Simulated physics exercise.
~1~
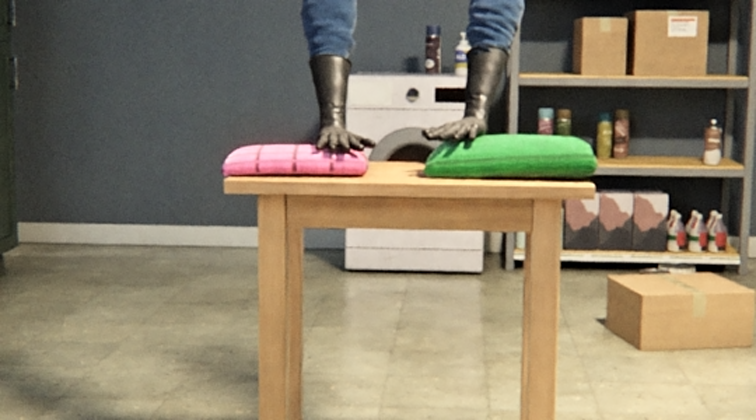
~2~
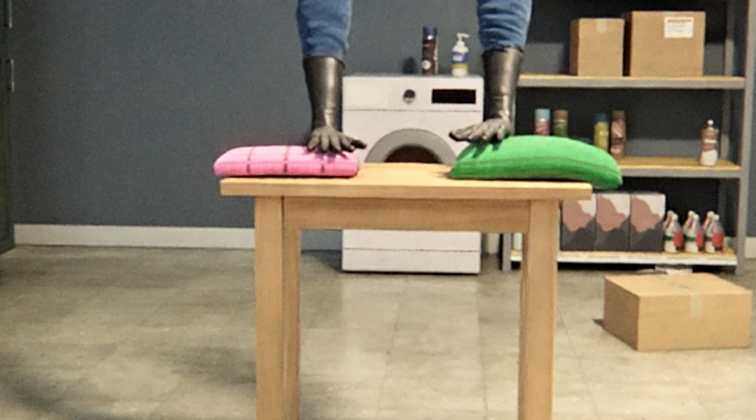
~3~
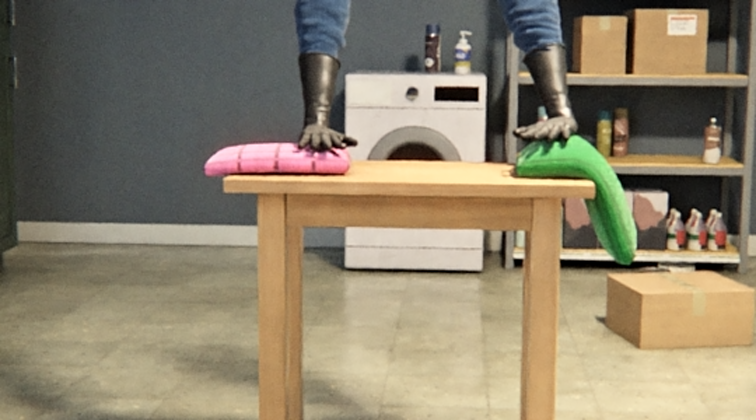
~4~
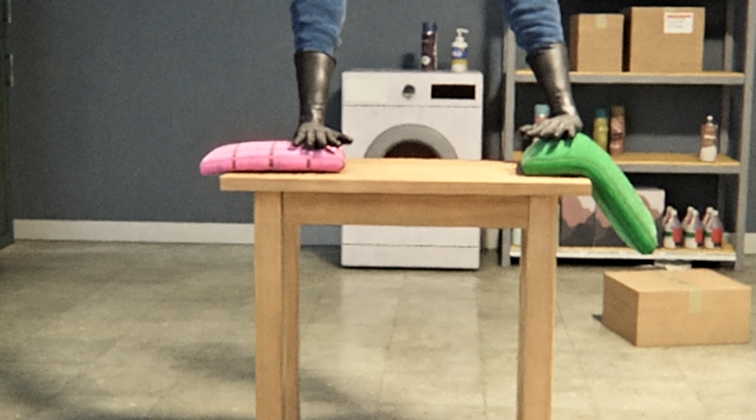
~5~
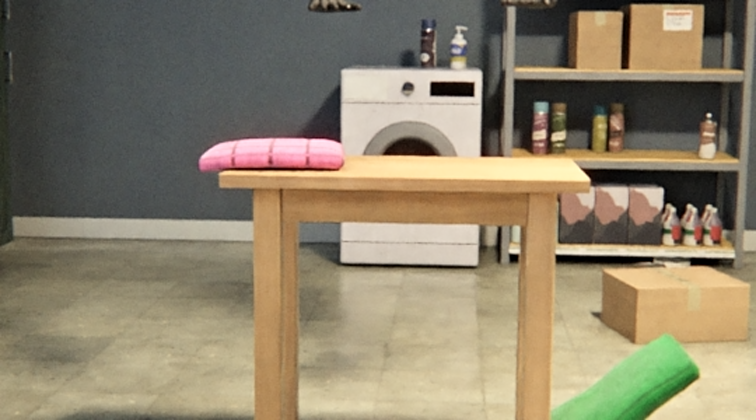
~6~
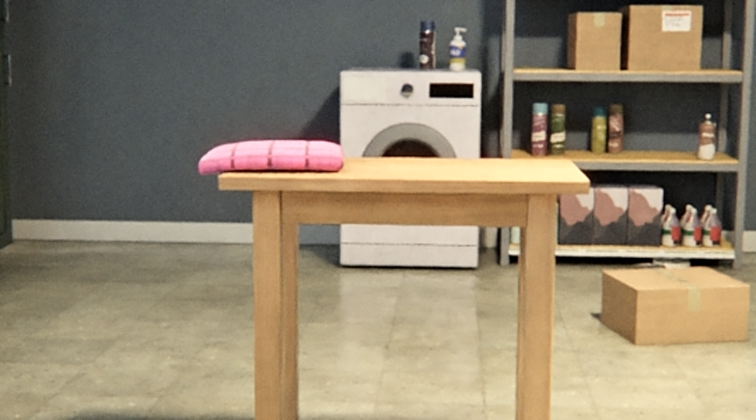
In a storage room with a washing machine, gloved hands pushed a pink pad left and a green pillow right across a wooden table, then lifted away, and the drooping pillow fell off the right end while the pad stayed on top.
